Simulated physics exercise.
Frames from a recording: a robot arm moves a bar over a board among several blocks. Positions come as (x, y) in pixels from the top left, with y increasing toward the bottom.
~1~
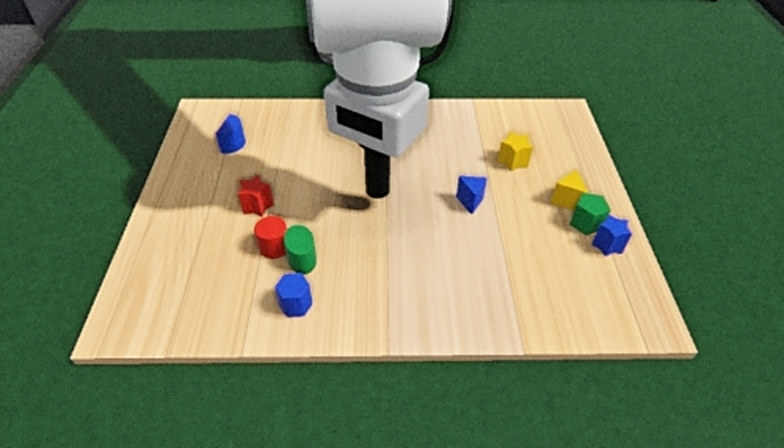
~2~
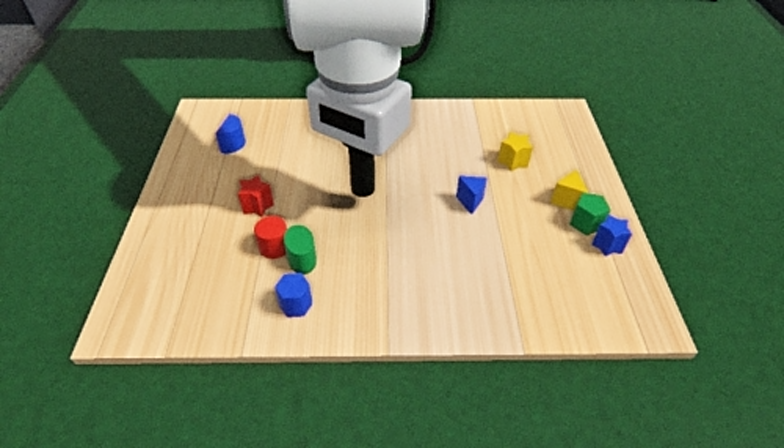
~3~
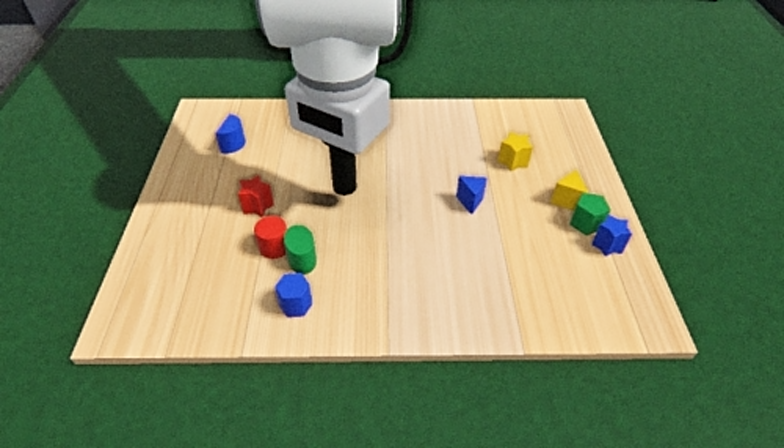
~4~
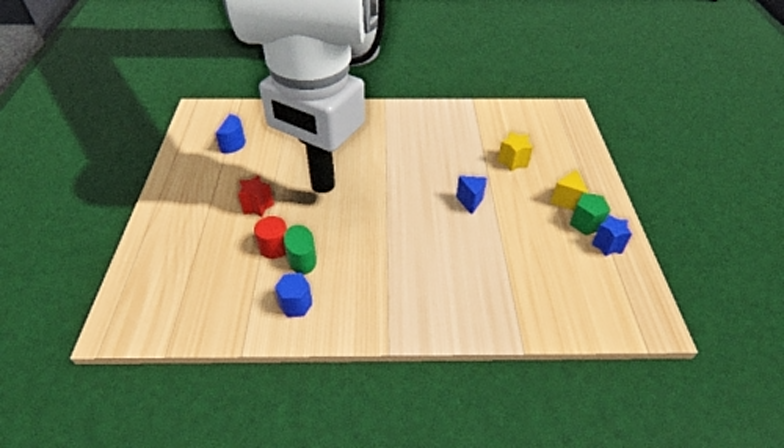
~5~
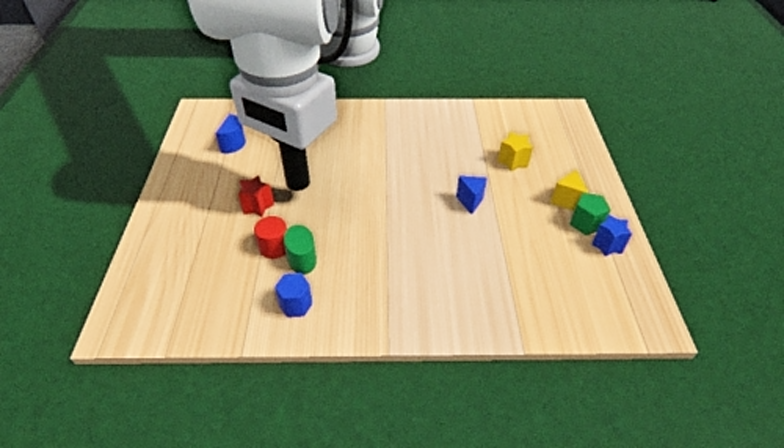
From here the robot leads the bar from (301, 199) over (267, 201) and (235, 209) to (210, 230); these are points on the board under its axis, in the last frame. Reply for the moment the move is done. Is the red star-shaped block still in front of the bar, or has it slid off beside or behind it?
Before the bar.
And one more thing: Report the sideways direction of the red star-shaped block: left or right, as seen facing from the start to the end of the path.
Gets pushed left.
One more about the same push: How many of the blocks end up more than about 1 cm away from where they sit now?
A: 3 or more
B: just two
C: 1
I choose C.
One third of the way, bar (263, 186); red star-shaped block (240, 190).
Two thirds of the way, bar (230, 194); red star-shaped block (208, 201).
At the end, bar (204, 215); red star-shaped block (179, 221); red round block not moved.
